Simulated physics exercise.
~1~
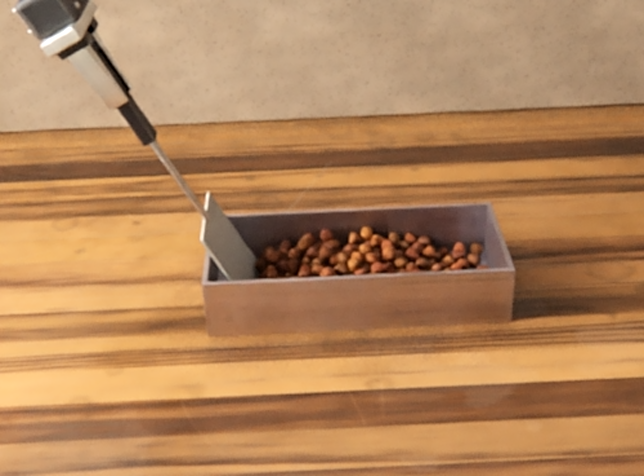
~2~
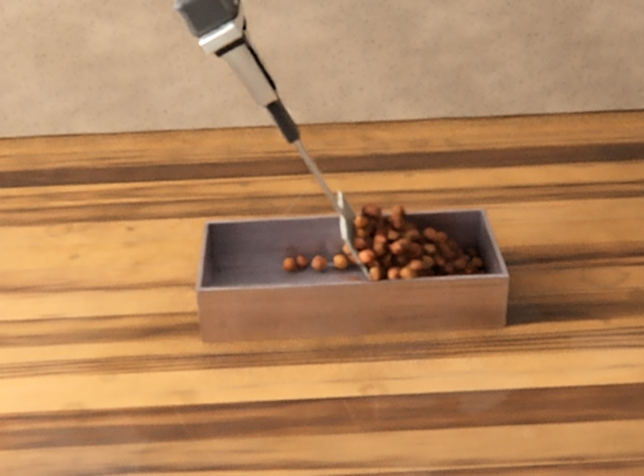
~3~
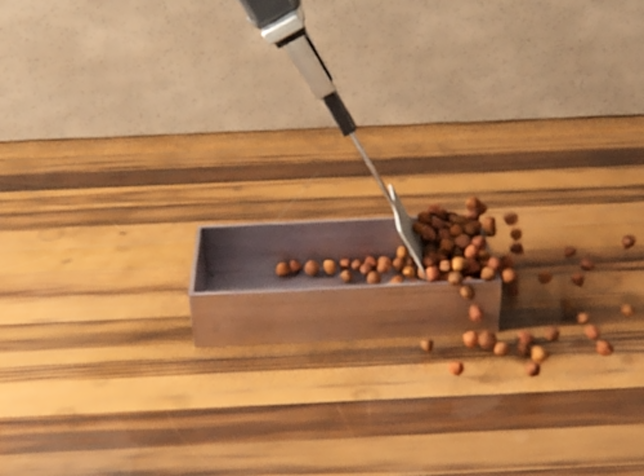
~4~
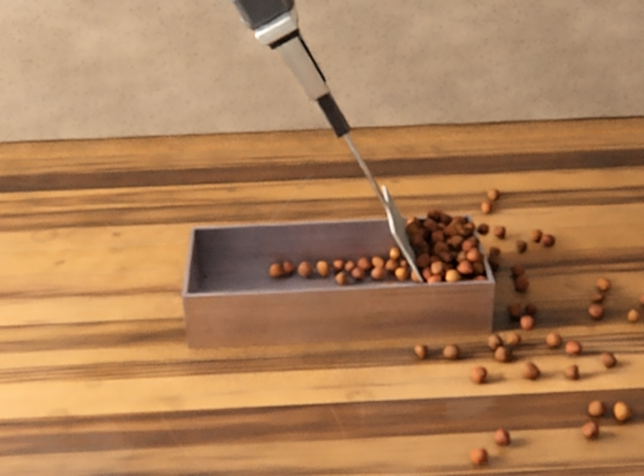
A flat metal spatula on a dark and silver robotic tool stands at the left end of a shallow, greyish-brown rectangular tray holding reddish-brown hazelnuts. The tray sits on a striped wooden tabletop before a plain beige backdrop, seen from slightly above. The blade sweeps right, pushing the nuts into a heap and leaving a few behind it. As it nears the right end, the heap spills over the rim and nuts scatter across the table. The blade then stays near that end, with most nuts still piled in the tray and others strewn on the wood.
